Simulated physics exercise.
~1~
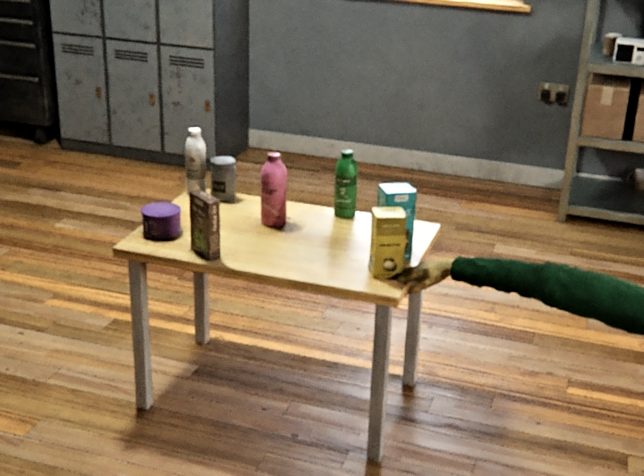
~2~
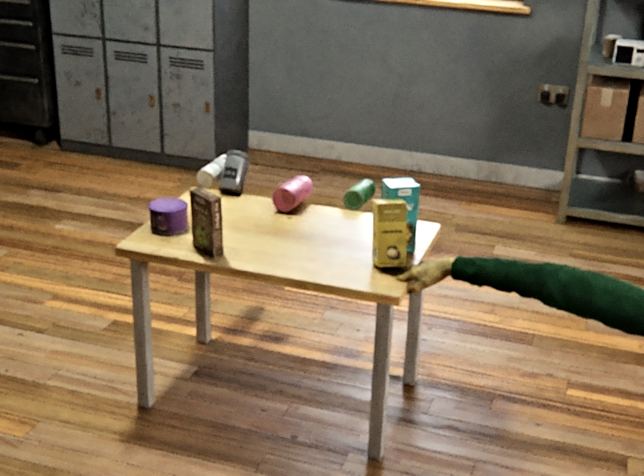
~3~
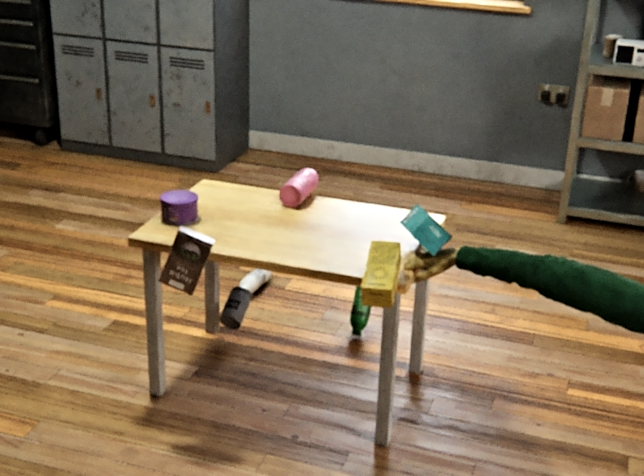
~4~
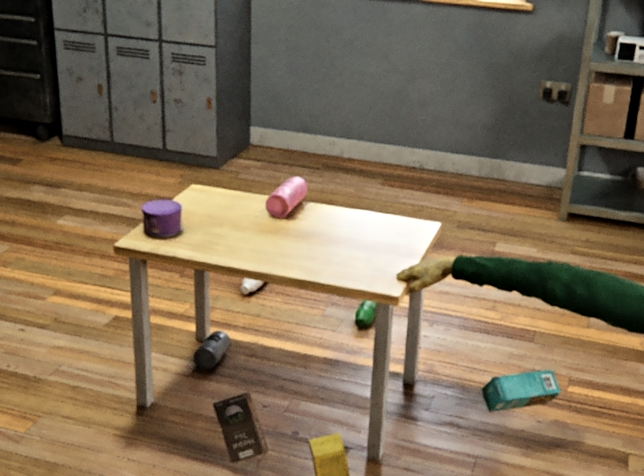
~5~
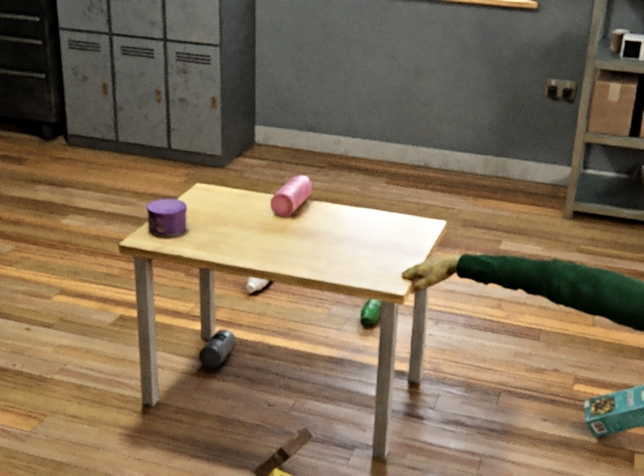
A green-sleeved arm gripped the corner of a wooden table and jolted it, toppling the bottles, then sending the green and white bottles, grey jar, cartons and brown packet to the floor. Only the upright purple tub and the fallen pink bottle stayed on.
